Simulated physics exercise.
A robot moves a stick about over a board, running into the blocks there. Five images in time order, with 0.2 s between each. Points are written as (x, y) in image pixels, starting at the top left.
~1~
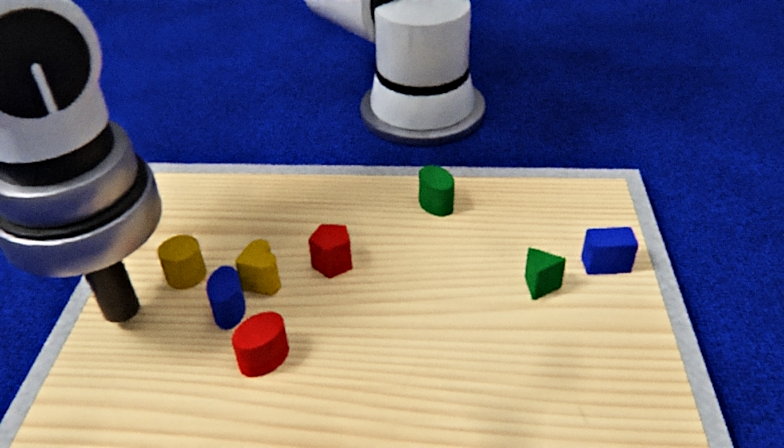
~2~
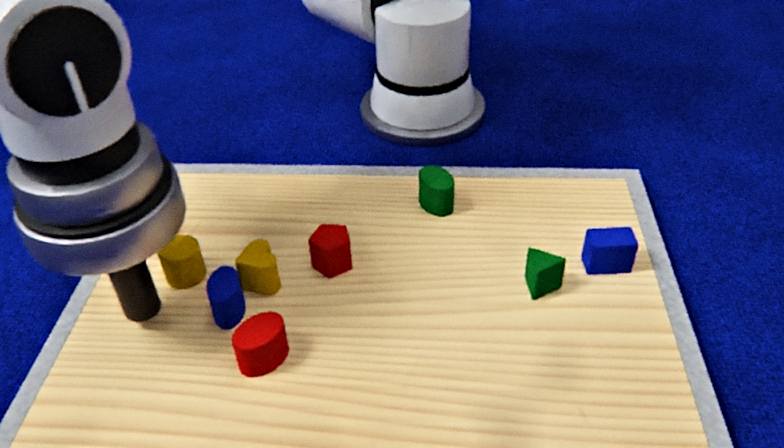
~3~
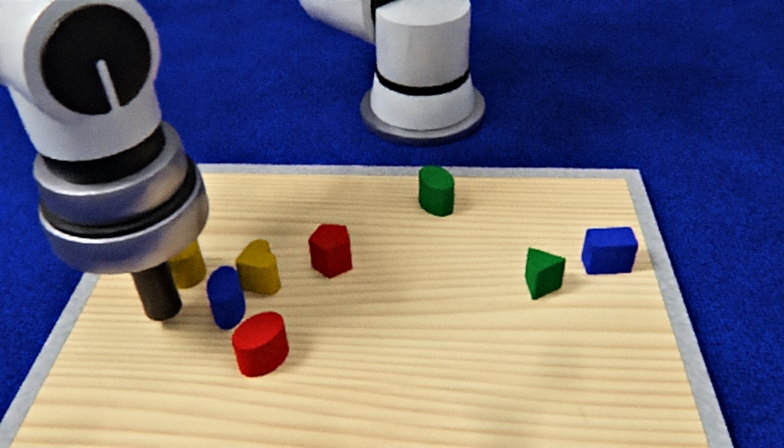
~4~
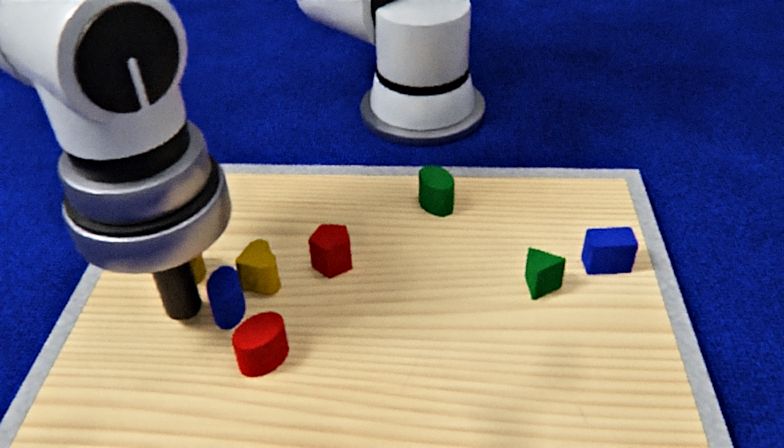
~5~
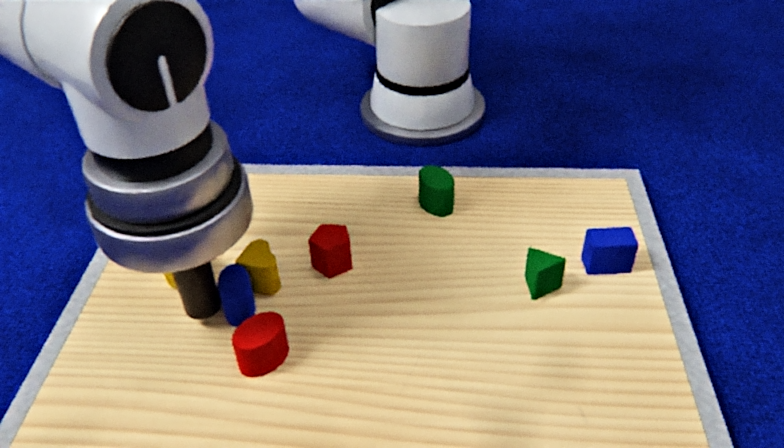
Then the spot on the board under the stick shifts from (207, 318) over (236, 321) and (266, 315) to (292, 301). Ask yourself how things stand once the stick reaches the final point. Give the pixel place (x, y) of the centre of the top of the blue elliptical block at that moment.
Pixel (306, 250).
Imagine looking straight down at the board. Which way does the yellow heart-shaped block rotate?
Spins counterclockwise.
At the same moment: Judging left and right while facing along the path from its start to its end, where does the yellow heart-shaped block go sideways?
It heads left.
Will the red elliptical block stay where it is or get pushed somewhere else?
Once the stick is done, the red elliptical block remains in the old spot.
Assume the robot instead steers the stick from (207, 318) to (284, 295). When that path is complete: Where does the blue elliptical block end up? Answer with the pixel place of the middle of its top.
Top centre: (309, 251).
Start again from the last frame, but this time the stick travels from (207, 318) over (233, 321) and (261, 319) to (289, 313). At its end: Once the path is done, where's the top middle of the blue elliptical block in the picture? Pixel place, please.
It should be at about (292, 260).
On the path given first. Halfway along, stick at (249, 309); blue elliptical block at (272, 271), turned 65° anticlockwise; yellow heart-shaped block at (264, 249), turned 20° anticlockwise.
At the end, stick at (290, 290); blue elliptical block at (306, 250), turned 85° anticlockwise; yellow heart-shaped block at (271, 241), turned 65° anticlockwise; red elliptical block unmoved; red five-sided block at (336, 231).
